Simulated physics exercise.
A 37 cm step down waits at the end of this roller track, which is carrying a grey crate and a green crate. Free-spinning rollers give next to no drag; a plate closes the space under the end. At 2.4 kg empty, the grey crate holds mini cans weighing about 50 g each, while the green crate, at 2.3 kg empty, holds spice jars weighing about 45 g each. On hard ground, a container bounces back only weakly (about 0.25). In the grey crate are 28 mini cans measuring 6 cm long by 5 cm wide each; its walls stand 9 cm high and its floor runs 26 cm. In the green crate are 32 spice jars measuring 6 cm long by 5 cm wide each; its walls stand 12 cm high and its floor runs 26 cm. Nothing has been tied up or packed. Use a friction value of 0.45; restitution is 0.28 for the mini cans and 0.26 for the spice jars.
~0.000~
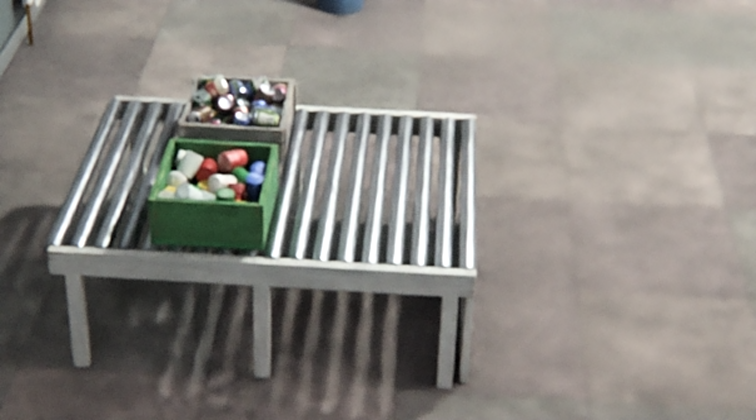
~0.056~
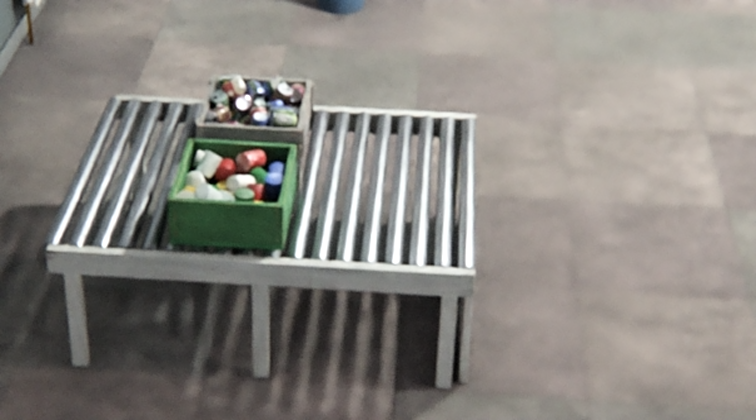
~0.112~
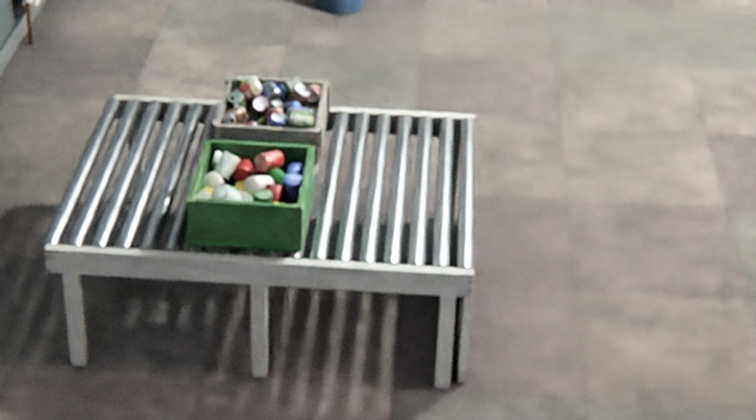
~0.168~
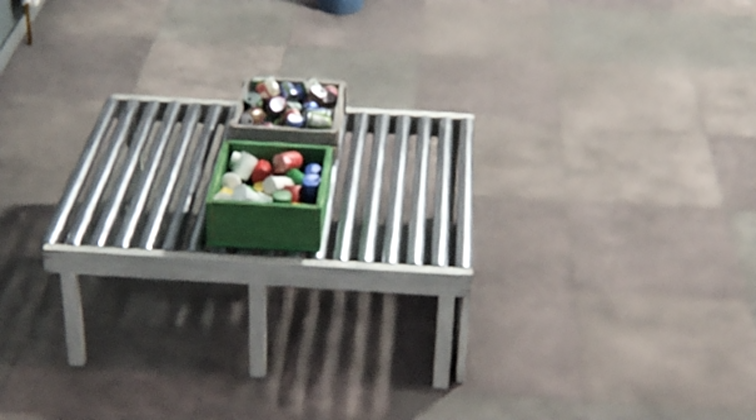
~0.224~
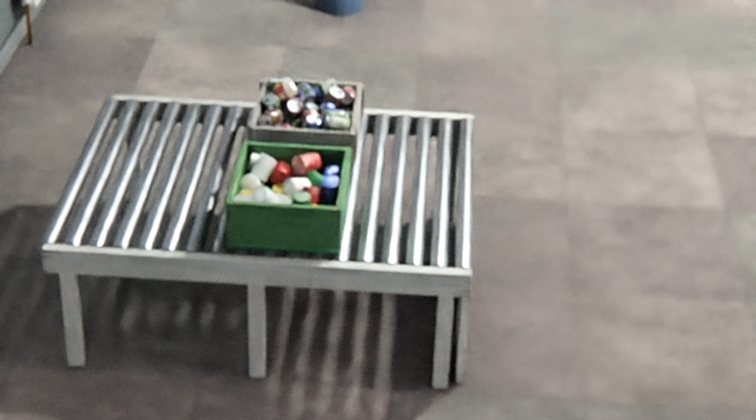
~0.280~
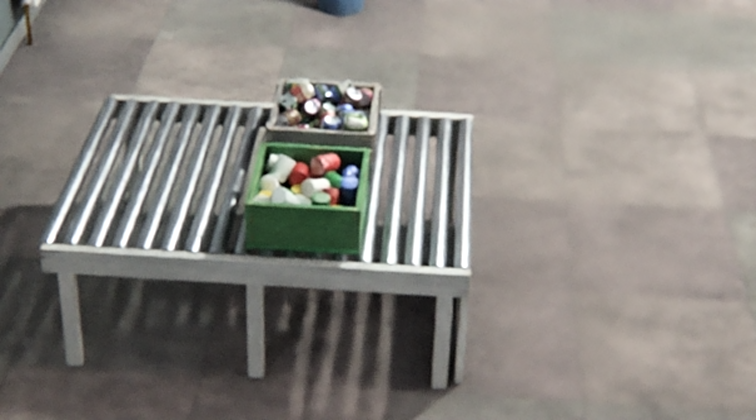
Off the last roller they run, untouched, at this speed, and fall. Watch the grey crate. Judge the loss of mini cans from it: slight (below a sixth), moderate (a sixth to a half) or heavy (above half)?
The loss is moderate.
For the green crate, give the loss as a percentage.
Green crate, 20 in a hundred gone.
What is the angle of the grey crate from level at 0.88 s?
It leans roughly 15°.
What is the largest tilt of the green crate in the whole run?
Peak lean: Roughly 50°.
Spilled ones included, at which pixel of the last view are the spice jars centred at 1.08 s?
Around (584, 306) in pixels.
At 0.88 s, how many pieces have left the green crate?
Green crate - close to 0.
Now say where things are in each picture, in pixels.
In the first picture (each is followed by its nearest rim corner in this view; the camera moves round a little), grey crate, (279, 129); green crate, (258, 204); 51 cm short of the edge; none out.
The second picture shows grey crate, (297, 129); green crate, (278, 205); 46 cm short of the edge.
The third picture shows grey crate, (314, 130); green crate, (297, 206); 41 cm short of the edge.
The fourth picture shows grey crate, (332, 131); green crate, (316, 207); 36 cm short of the edge.
The fifth picture shows grey crate, (350, 132); green crate, (336, 208); 30 cm short of the edge.
The sixth picture shows grey crate, (368, 133); green crate, (356, 209); 25 cm short of the edge; none out.
After 0.55 s, the overhang begins.
After 0.88 s, the grey crate leans 13° with 0 of 28 out and the green crate leans 12° with 0 of 32 out.
After 1.08 s, the grey crate leans 49° with 3 of 28 out and the green crate leans 49° with 0 of 32 out.
After 1.43 s, the grey crate is level with 9 of 28 out and the green crate is level with 5 of 32 out.
Outcome (at 1.64 s), the grey crate is level with 9 of 28 out and the green crate is level with 5 of 32 out. Asked share, 9 of 28, 32 per cent.
